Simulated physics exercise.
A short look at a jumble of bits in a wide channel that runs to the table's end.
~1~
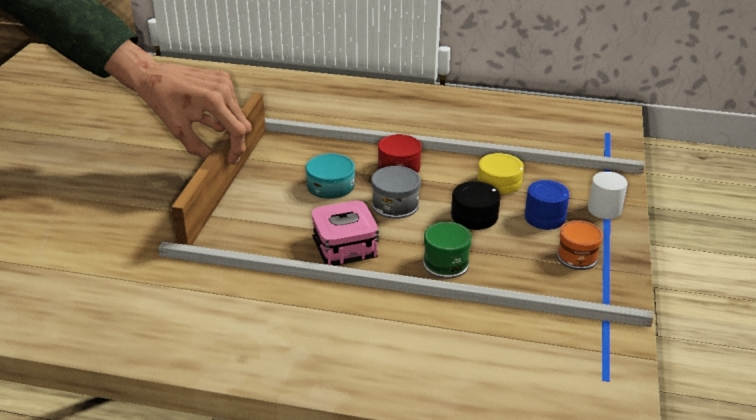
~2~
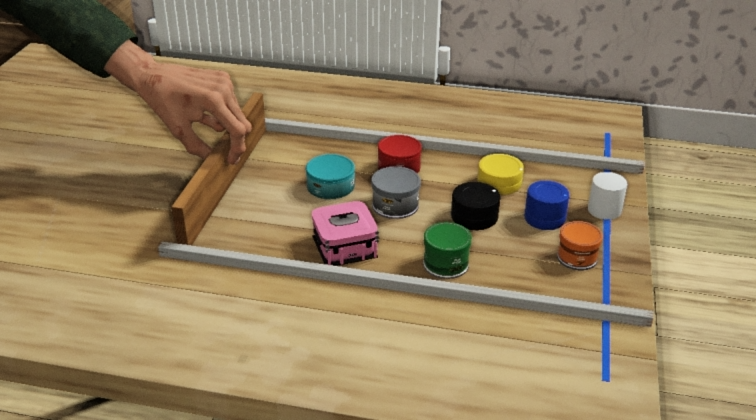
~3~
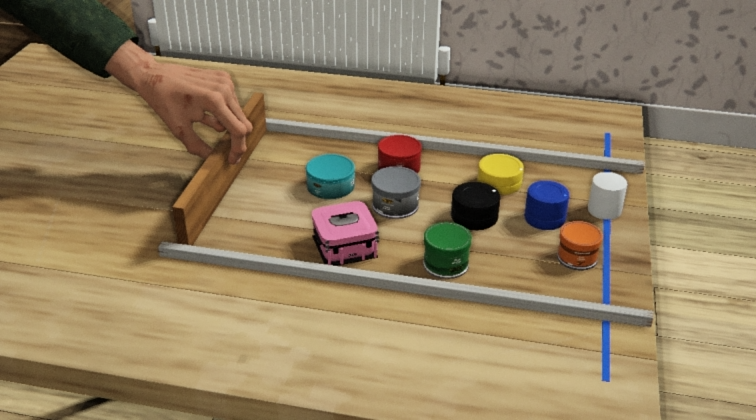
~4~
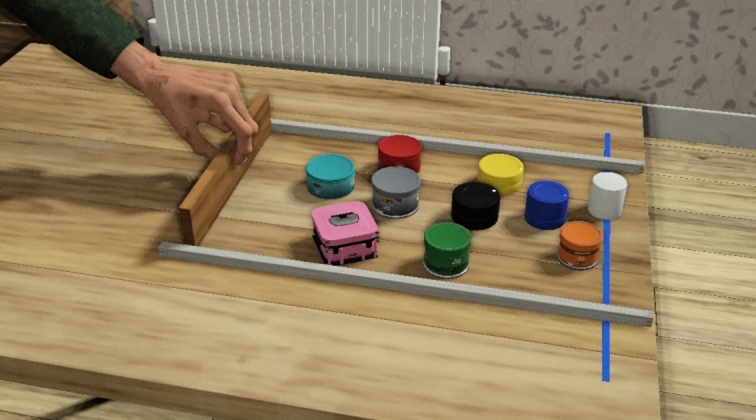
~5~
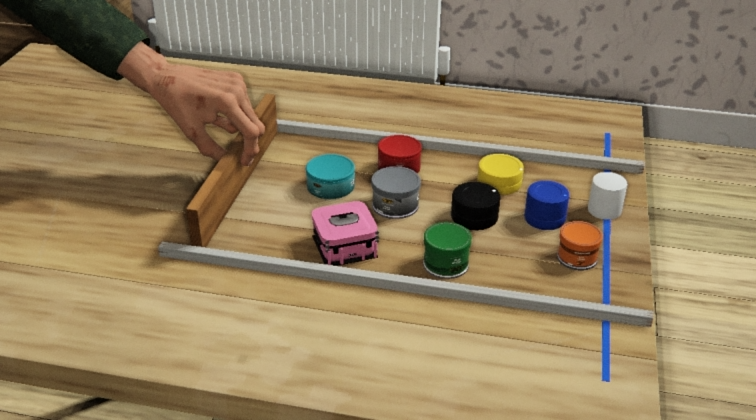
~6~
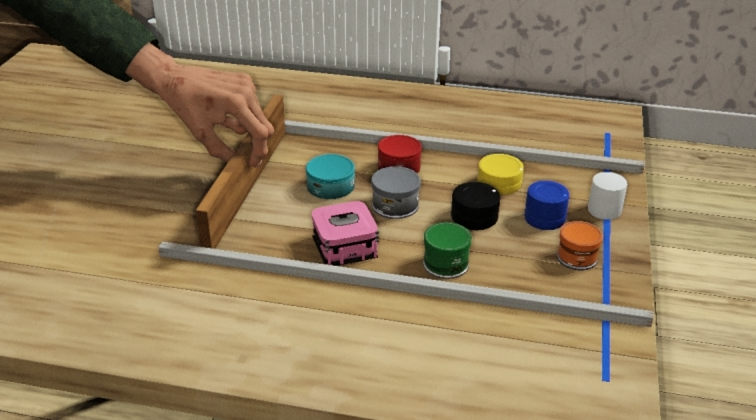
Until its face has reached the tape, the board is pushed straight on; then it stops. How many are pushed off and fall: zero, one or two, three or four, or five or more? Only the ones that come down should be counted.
I reckon the number that spills over the end lands at five or more.
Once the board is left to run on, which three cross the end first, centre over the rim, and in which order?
It runs the white lid, the blue lid, and lastly the green pot.
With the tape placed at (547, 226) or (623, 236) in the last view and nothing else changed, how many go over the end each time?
That would be 1, then 6.
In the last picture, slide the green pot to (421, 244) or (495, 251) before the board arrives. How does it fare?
Results in order - down; down.
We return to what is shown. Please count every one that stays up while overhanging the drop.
4 in all.
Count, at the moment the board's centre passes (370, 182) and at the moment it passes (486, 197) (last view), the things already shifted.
I count 5 first and 9 after.
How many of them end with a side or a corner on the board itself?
Tally at the end: 4.
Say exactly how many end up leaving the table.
In all, 6 of them.
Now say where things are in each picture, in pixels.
White lid (607, 196); orange tin (579, 245); blue lid (547, 205); board (224, 164); tape (607, 234), in the first frame.
Orange tin (579, 245); black lid (475, 205), in the second frame.
Blue lid (547, 205); pink case (344, 233), in the third frame.
White lid (607, 196); red tub (399, 157), in the fourth frame.
Orange tin (579, 245); yellow lid (500, 174), in the fifth frame.
White lid (607, 196); orange tin (579, 245); blue lid (547, 205); board (246, 167); tape (607, 234), in the sixth frame.
A little later, none off yet; white lid at rest near (607, 196); orange tin at rest near (579, 245); blue lid at rest near (547, 205).
When it is over, the number that fall off is five or more; down, green pot, black lid, yellow lid, blue lid, orange tin and white lid.
